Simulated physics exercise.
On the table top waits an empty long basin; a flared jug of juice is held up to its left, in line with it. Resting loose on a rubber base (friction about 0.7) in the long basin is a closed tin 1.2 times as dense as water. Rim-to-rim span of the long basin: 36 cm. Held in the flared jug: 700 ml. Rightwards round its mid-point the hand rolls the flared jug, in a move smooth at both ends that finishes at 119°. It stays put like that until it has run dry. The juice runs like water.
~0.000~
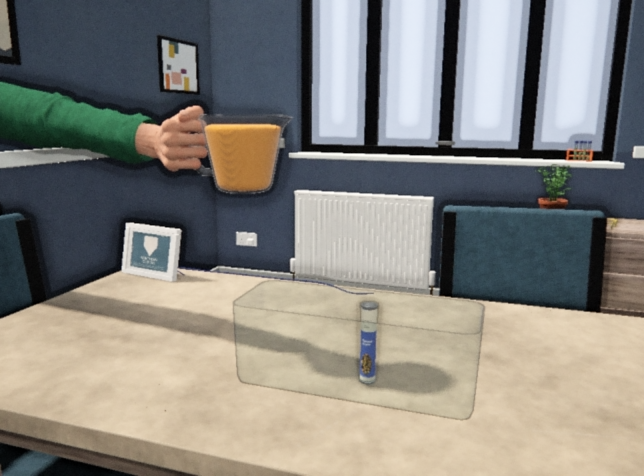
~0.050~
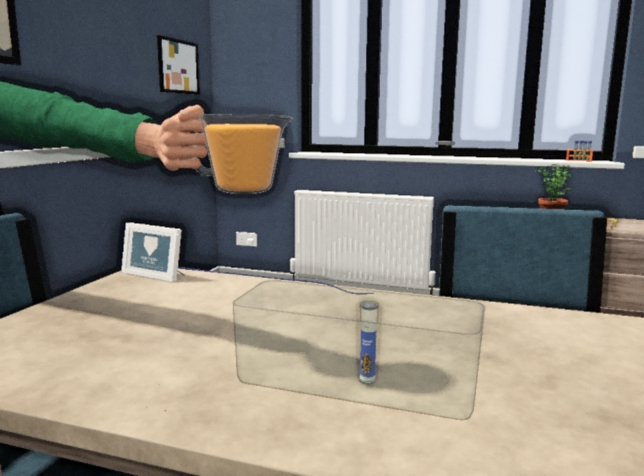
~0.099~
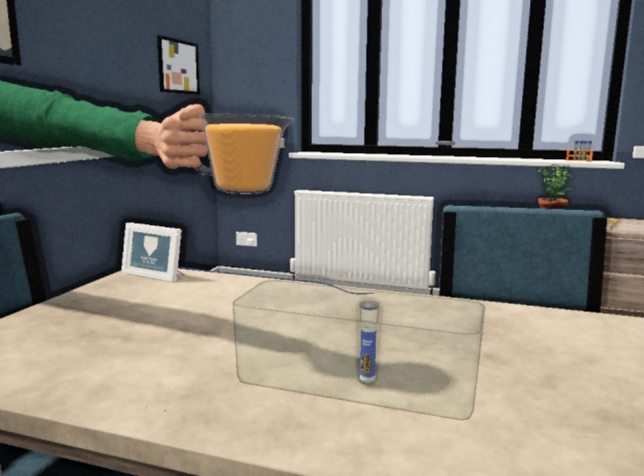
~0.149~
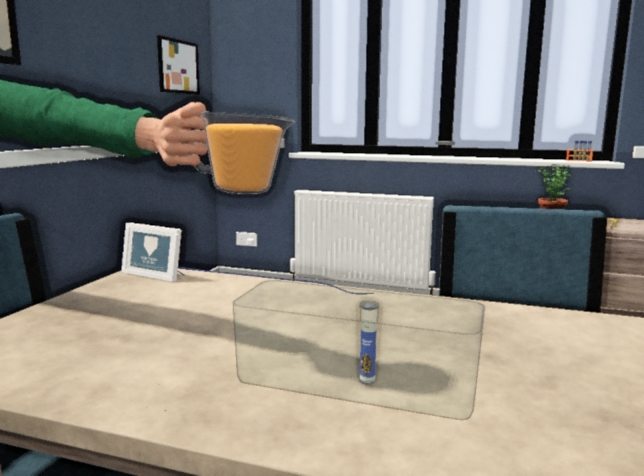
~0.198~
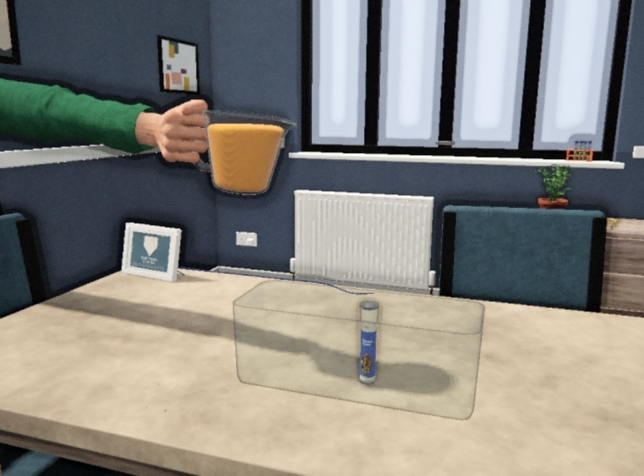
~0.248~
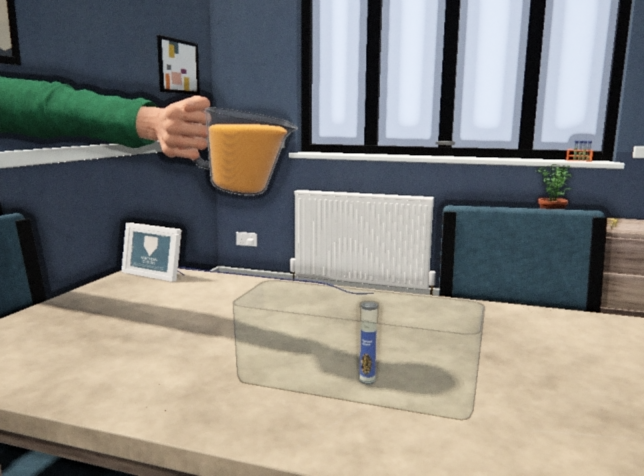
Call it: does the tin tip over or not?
It tips over.
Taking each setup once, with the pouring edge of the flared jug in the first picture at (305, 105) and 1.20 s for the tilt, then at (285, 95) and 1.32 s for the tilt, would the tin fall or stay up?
Try 1: Tipped over; try 2: Tipped over.
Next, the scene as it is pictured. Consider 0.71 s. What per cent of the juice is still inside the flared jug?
About 64 per cent.
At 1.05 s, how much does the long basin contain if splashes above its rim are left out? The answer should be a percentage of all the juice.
Some 76 per cent.
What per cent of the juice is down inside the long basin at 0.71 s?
I'd put it near 8 percent.
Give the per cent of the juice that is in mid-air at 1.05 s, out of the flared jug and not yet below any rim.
Close to 18 in every hundred parts.
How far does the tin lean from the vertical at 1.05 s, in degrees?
20°.
Then, 0.71 s in, the tilt is 69° and 64 per cent is still to pour; the tin stands where it began.
Then, 1.05 s in, the tilt is 109° and 6 per cent is still to pour; the tin leans 22°.
Then, 1.41 s in, the tilt is 119° and 0 per cent is still to pour; the tin lies on its side.
Then, 1.80 s in, the tilt is 119° and 0 per cent is still to pour; the tin lies on its side.
Finally, the tin lies on its side.
